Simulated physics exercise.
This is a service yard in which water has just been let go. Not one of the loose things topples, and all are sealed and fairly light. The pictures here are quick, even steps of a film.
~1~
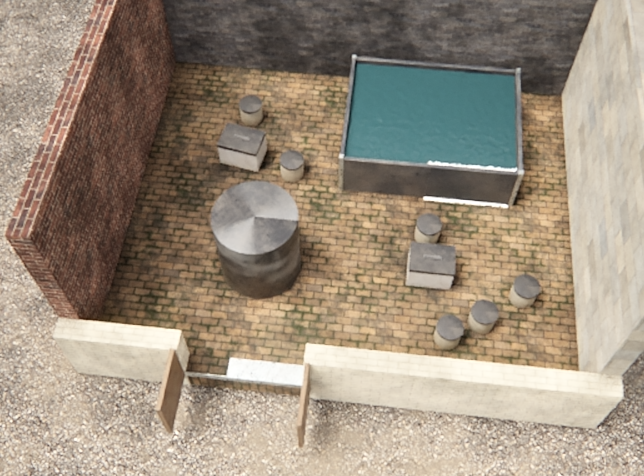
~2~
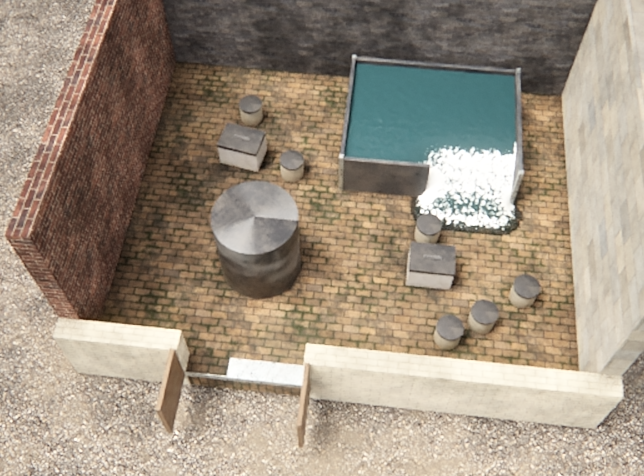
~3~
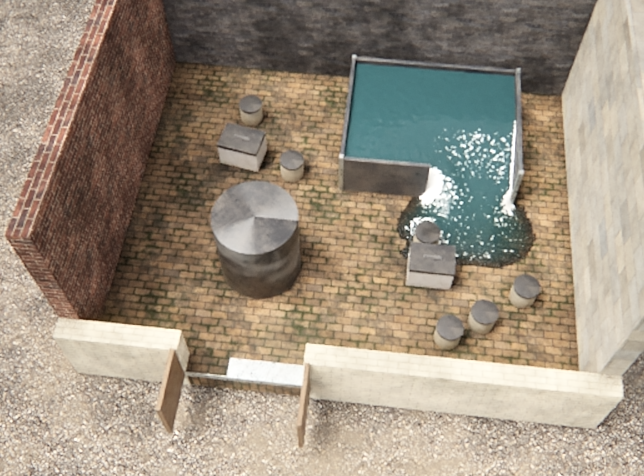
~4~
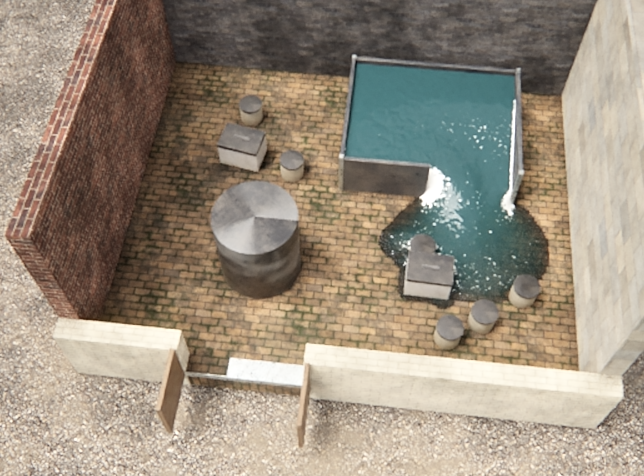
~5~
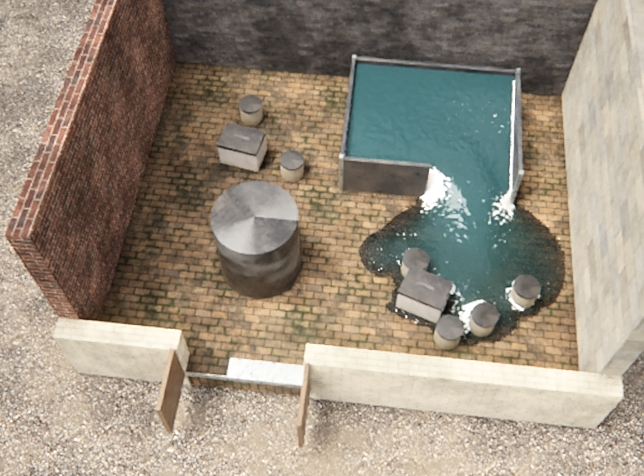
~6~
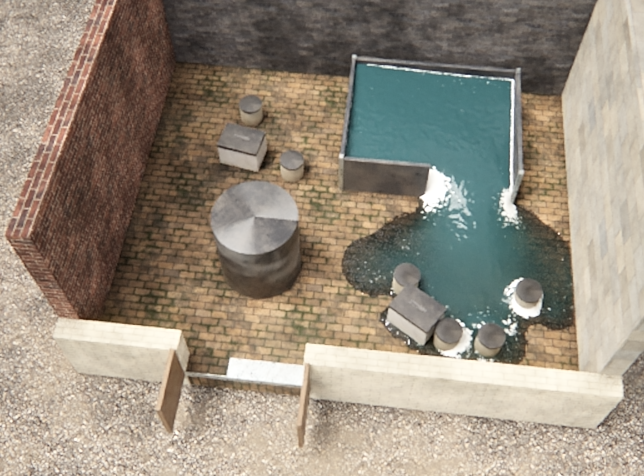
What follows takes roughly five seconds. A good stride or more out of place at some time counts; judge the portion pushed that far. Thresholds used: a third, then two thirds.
My call: A third to two thirds.
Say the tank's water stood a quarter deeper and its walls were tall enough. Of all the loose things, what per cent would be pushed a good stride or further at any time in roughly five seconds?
Share: Close to 80 %.
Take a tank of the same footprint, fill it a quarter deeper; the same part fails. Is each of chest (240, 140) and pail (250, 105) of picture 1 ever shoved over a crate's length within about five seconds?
Each in sequence - never got there, never got there.
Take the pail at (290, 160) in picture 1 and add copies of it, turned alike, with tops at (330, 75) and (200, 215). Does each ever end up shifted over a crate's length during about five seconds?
The first came up short, and the other came up short.
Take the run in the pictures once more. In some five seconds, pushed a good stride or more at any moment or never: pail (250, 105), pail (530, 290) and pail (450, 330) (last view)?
In the order given: Fell short, covered the distance, covered the distance.
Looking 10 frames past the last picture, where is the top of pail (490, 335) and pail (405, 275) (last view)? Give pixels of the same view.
I'd guess close to (526, 333) and close to (292, 296).
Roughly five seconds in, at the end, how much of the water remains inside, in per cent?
Near 94 in a hundred.
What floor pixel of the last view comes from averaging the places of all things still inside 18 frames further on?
Around (278, 255).
A moment on, 4 of 8 are well off their spots; 2 afloat.
Next, 5 of 8 are well off their spots; 4 afloat.
Later, 4 of 8 are well off their spots; 5 afloat.
In the end, 4 of 8 are well off their spots, and 5 have been at some point; 5 afloat.
